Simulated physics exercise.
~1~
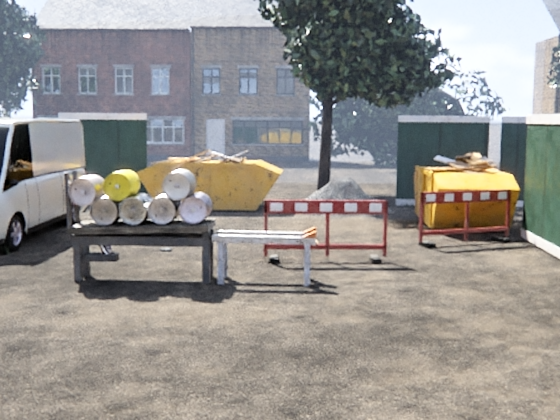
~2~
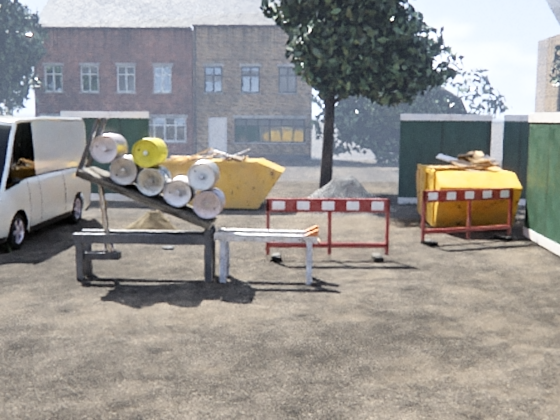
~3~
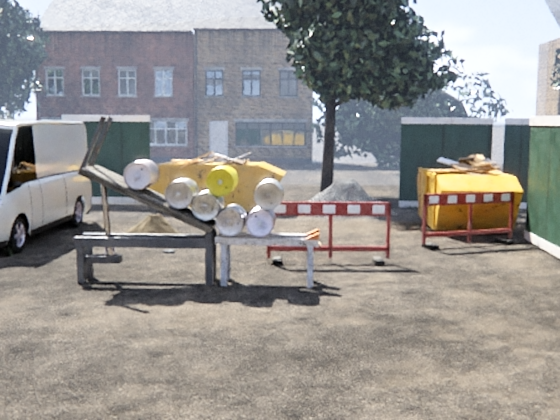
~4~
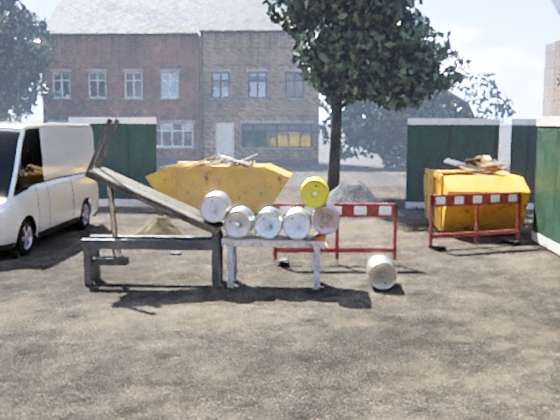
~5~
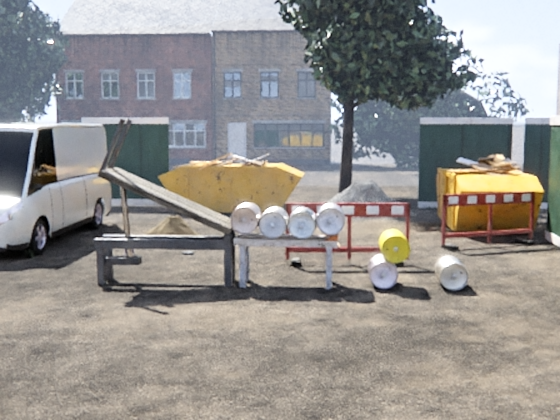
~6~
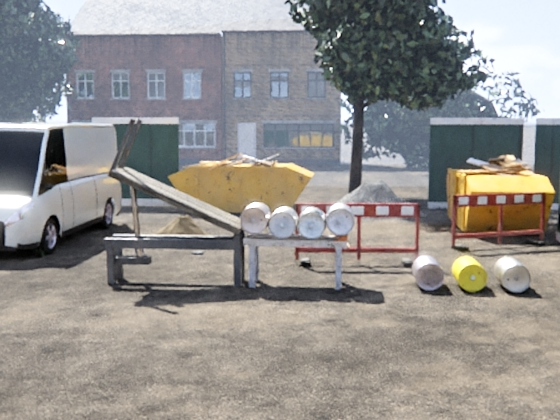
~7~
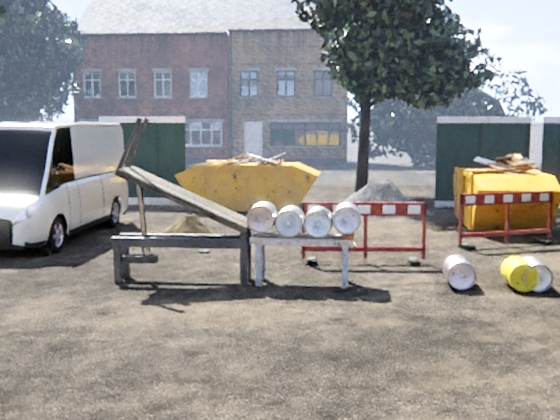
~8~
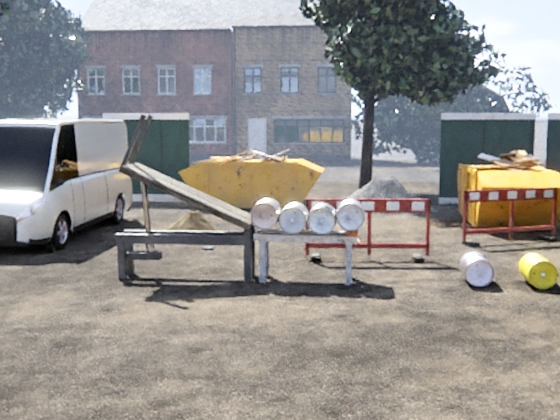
Seven kegs, one of them yellow and the rest pale, sit piled in two layers on a level deck in a yard, beside a white van. The deck tips up on its left side, and the pile slides and rolls down to the right onto a low white rack. The yellow keg rides across on top of the others as they bunch up there. One pale keg drops off the far end, then the yellow one and another pale one follow. Four pale kegs stay lined up on the rack beside the still-tilted deck, while the yellow one ends up on the ground, off to the right.
